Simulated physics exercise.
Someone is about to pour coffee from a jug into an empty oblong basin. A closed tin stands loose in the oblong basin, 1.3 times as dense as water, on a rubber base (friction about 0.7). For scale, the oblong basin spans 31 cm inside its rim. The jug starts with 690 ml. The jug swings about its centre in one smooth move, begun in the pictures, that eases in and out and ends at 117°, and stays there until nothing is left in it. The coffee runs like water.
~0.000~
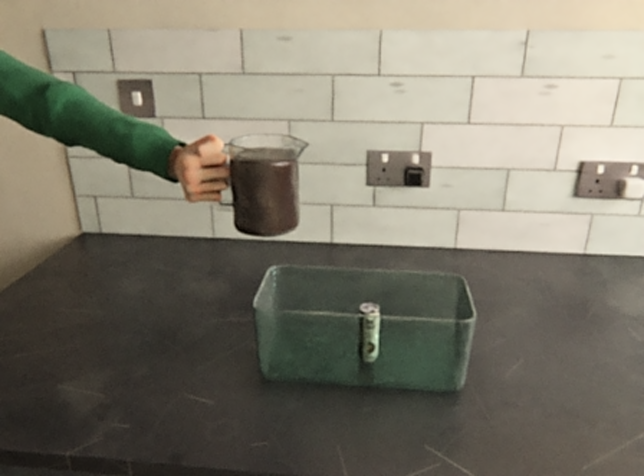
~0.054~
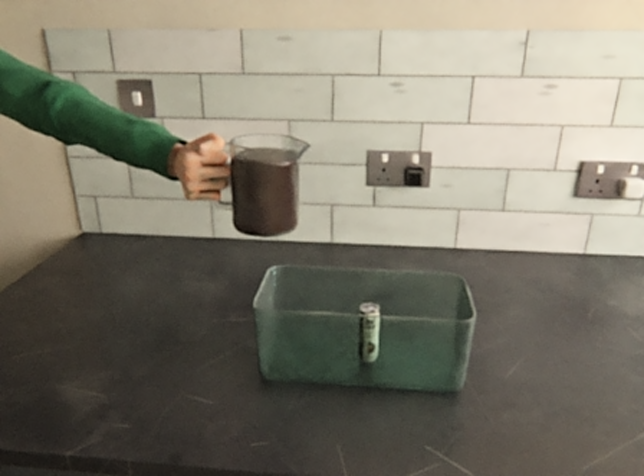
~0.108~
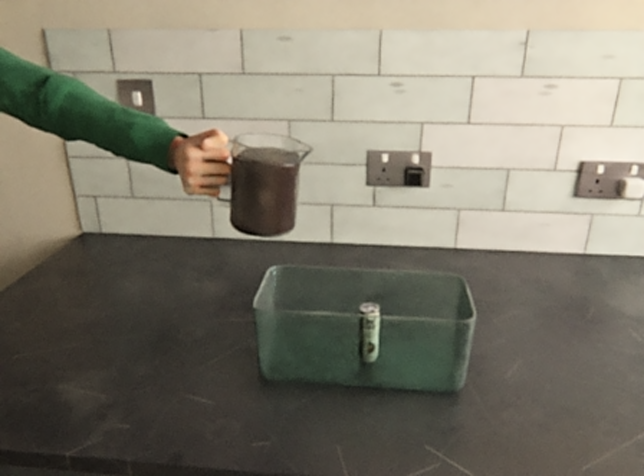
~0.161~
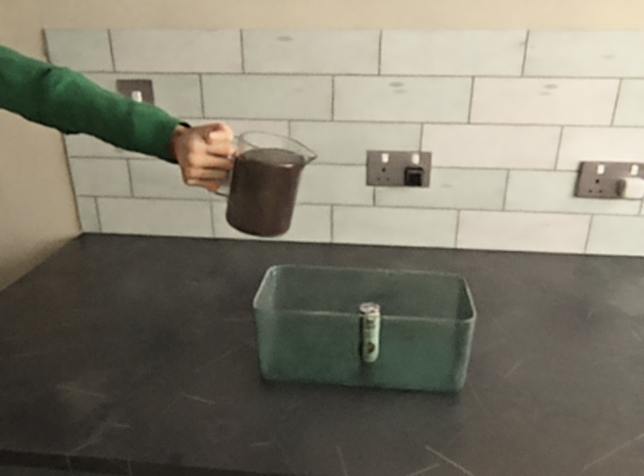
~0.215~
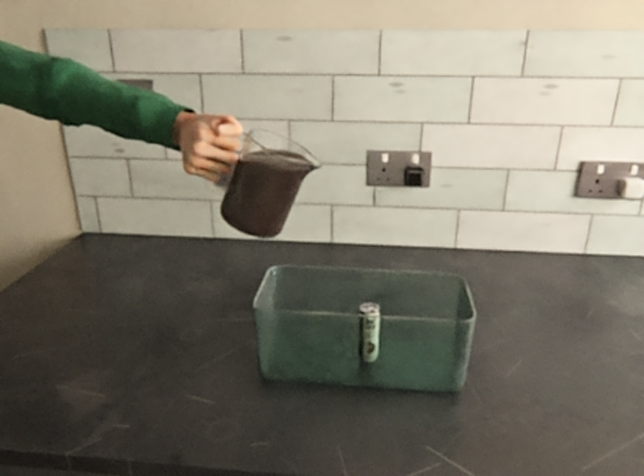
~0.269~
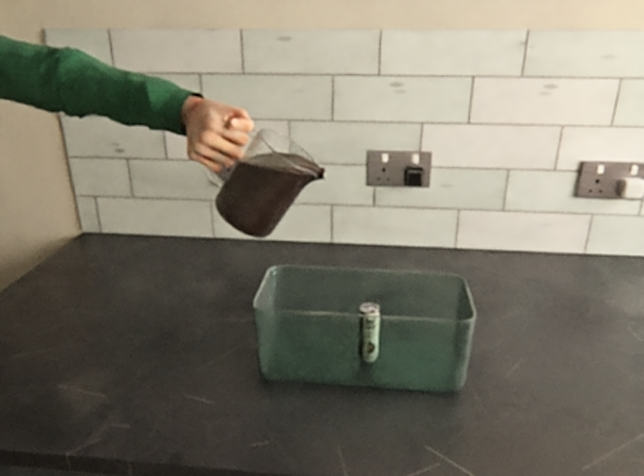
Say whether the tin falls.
The tin goes over.
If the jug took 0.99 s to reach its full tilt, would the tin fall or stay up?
Then it goes over.
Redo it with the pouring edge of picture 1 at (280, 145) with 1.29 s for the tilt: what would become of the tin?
Then it remains upright.
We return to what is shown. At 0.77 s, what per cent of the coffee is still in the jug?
Near 10 in a hundred.
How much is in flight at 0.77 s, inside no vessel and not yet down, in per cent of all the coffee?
About 16 per cent.
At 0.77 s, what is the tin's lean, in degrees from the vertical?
Near 0° from upright.
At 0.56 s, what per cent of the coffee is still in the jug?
About 58 per cent.
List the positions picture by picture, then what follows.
In the first frame, it leans 0°; its right rim is at (309, 144); the coffee meets the walls at (234, 153) and (298, 155); the oblong basin's rim runs from (262, 287) to (469, 297); the tin's top is at (369, 310).
In the second frame, it leans 2°; its right rim is at (310, 145); the coffee meets the walls at (235, 153) and (299, 156).
In the third frame, it leans 6°; its right rim is at (313, 149); the coffee meets the walls at (237, 152) and (301, 157).
In the fourth frame, it leans 14°; its right rim is at (318, 156); the coffee meets the walls at (239, 156) and (305, 158).
In the fifth frame, it leans 23°; its right rim is at (322, 165); the coffee meets the walls at (237, 168) and (314, 161).
In the sixth frame, it leans 35°; its right rim is at (325, 177); the coffee meets the walls at (231, 176) and (317, 169); 1 per cent is over the edge.
By 0.56 s the tilt is 102° and 58 per cent is still to pour; the tin stands where it began.
By 0.77 s the tilt is 117° and 10 per cent is still to pour; the tin stands 3 cm from where it began.
By 0.99 s the tilt is 117° and 0 per cent is still to pour; the tin lies on its side.
By 1.23 s the tilt is 117° and 0 per cent is still to pour; the tin lies on its side.
At rest the tin lies on its side.
